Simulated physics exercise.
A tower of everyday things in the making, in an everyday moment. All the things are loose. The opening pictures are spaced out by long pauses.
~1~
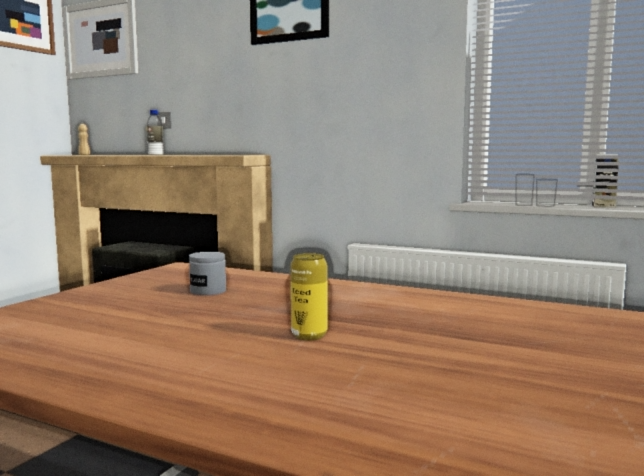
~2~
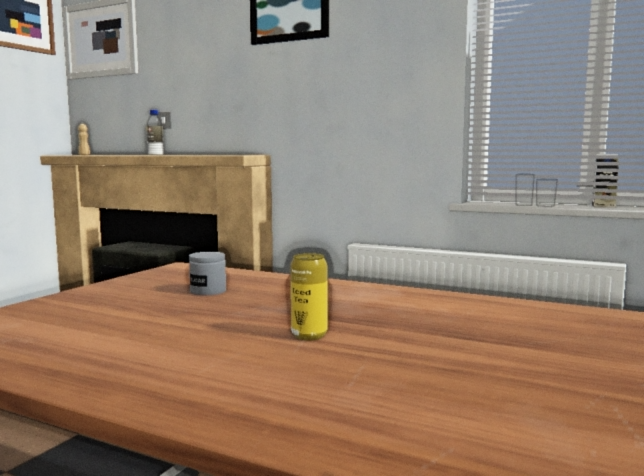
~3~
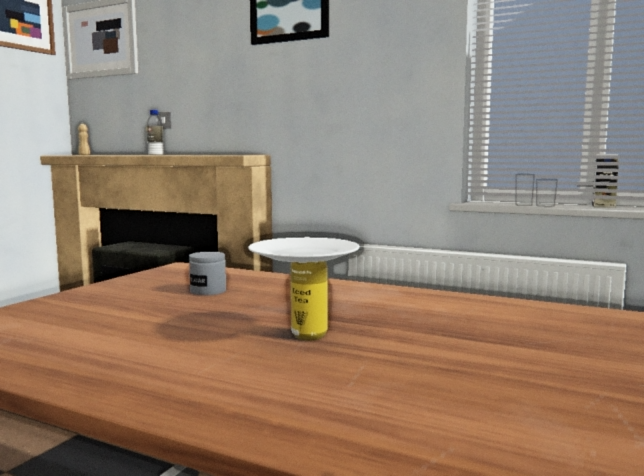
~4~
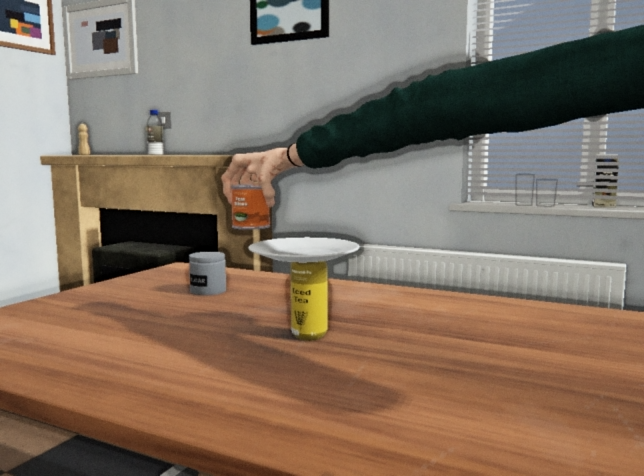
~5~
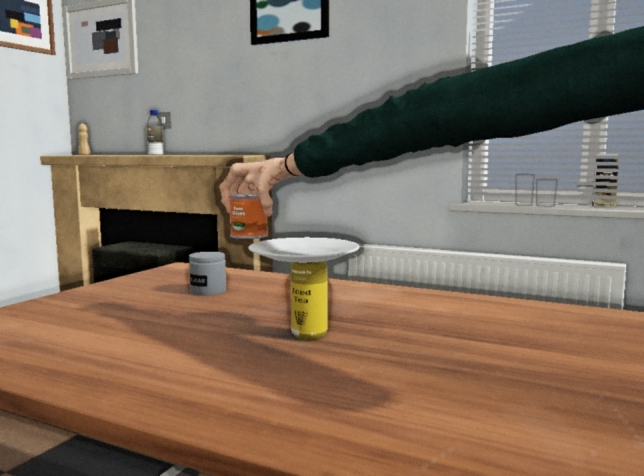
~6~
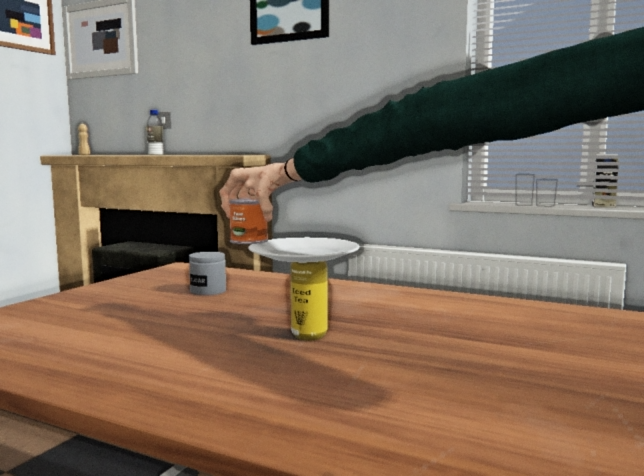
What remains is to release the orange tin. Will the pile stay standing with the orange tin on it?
No.
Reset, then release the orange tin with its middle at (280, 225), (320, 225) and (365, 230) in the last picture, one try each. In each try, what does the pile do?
The pile remains standing in the first case, remains standing in the second case and collapses in the third case.
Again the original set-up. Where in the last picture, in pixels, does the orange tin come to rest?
It ends near (215, 305).
Then, 0.40 s on from there, orange tin now fallen.
Then, 0.80 s on from there, things are still on the move.
In the end, fallen, orange tin; the other 3 unmoved. At the end, from the last picture's camera, orange tin near (215, 305). The pile comes apart.
